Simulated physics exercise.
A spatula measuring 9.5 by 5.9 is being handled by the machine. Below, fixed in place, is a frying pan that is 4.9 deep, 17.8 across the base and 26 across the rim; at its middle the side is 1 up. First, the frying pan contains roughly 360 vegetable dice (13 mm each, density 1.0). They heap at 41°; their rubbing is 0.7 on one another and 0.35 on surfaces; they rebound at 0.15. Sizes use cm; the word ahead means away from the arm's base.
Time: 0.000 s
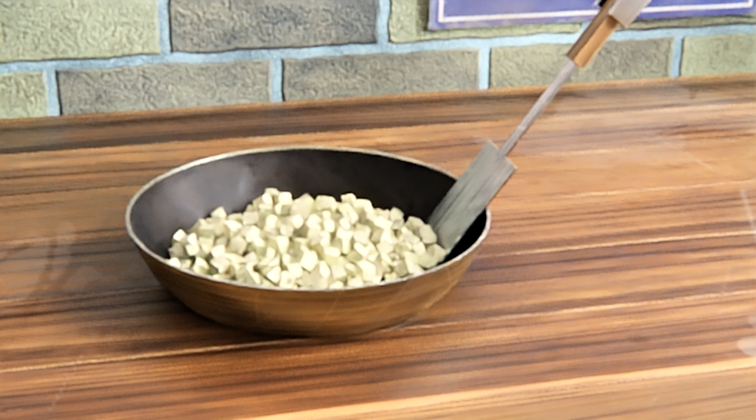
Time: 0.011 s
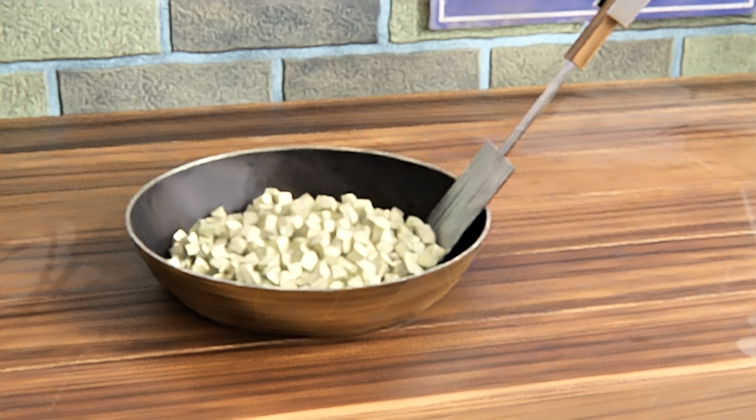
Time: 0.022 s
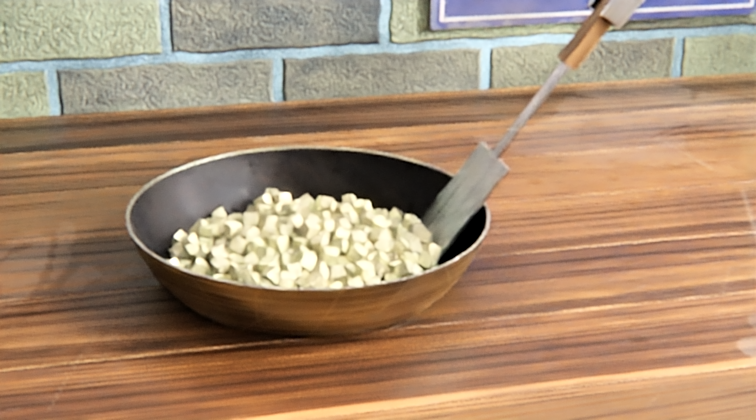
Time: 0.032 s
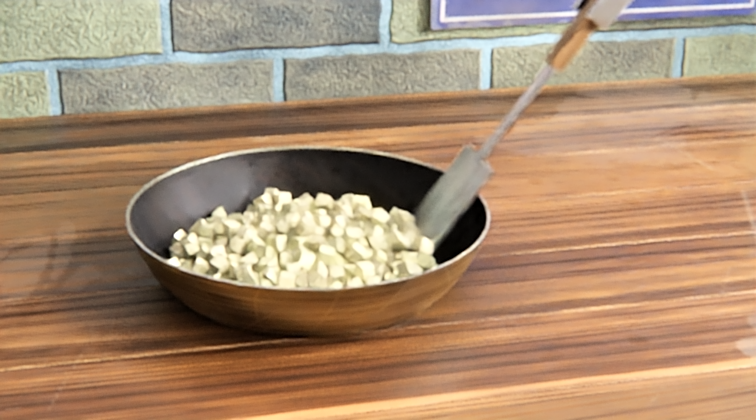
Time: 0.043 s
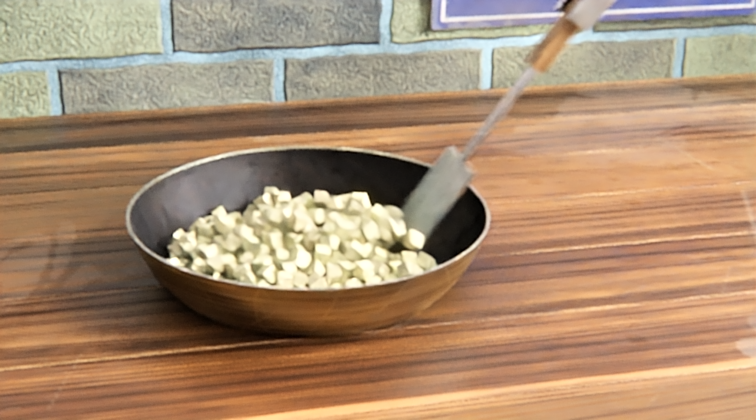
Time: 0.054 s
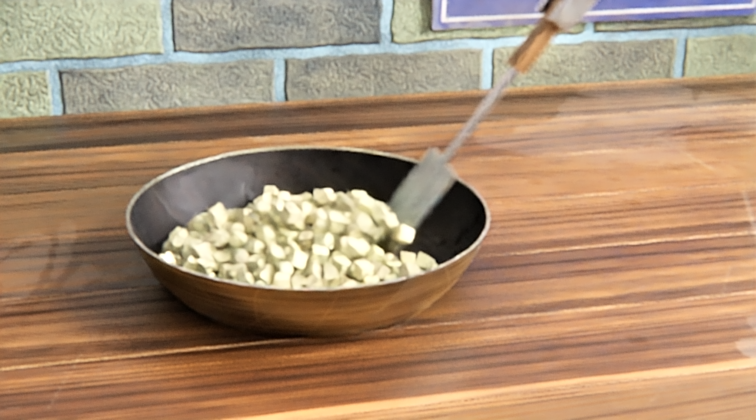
A spatula slides leftward through the pale vegetable dice in a frying pan, pushing them slightly.
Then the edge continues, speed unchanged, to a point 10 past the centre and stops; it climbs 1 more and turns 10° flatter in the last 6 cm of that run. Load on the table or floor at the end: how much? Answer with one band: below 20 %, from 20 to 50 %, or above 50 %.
From 20 to 50 %.
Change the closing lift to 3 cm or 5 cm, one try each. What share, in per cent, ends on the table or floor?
You'd get some 25 per cent with the first setting and some 25 per cent with the second.
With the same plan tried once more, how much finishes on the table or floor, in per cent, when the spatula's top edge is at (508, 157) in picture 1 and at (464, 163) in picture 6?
Some 20 percent ends up on the table or floor.
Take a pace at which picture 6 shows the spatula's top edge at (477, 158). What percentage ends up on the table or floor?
Expect about 15 per cent there.
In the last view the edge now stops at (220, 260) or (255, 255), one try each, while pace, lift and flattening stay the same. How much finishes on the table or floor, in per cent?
Roughly 5 and 5 per cent.
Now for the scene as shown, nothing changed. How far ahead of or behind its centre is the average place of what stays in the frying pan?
The balance point lies close to 2.5 cm ahead.
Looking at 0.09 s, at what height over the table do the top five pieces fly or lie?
About 7 cm.
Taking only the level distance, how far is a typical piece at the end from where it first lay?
I'd guess close to 3 centimetres.
After 0.09 s, sloping 53°, highest piece 9 above the table; 359 in the frying pan.
After 0.12 s, sloping 51°, highest piece 10 above the table; 358 in the frying pan, 1 on the blade or in flight.
After 0.34 s, sloping 43°, highest piece 12 above the table; 261 in the frying pan, 30 on the table or floor, 68 on the blade or in flight.
After 1.39 s, sloping 43°, highest piece 6 above the table; 261 in the frying pan, 98 on the table or floor.
In the end, 261 in the frying pan, 98 on the table or floor. That is 27 % on the table or floor.
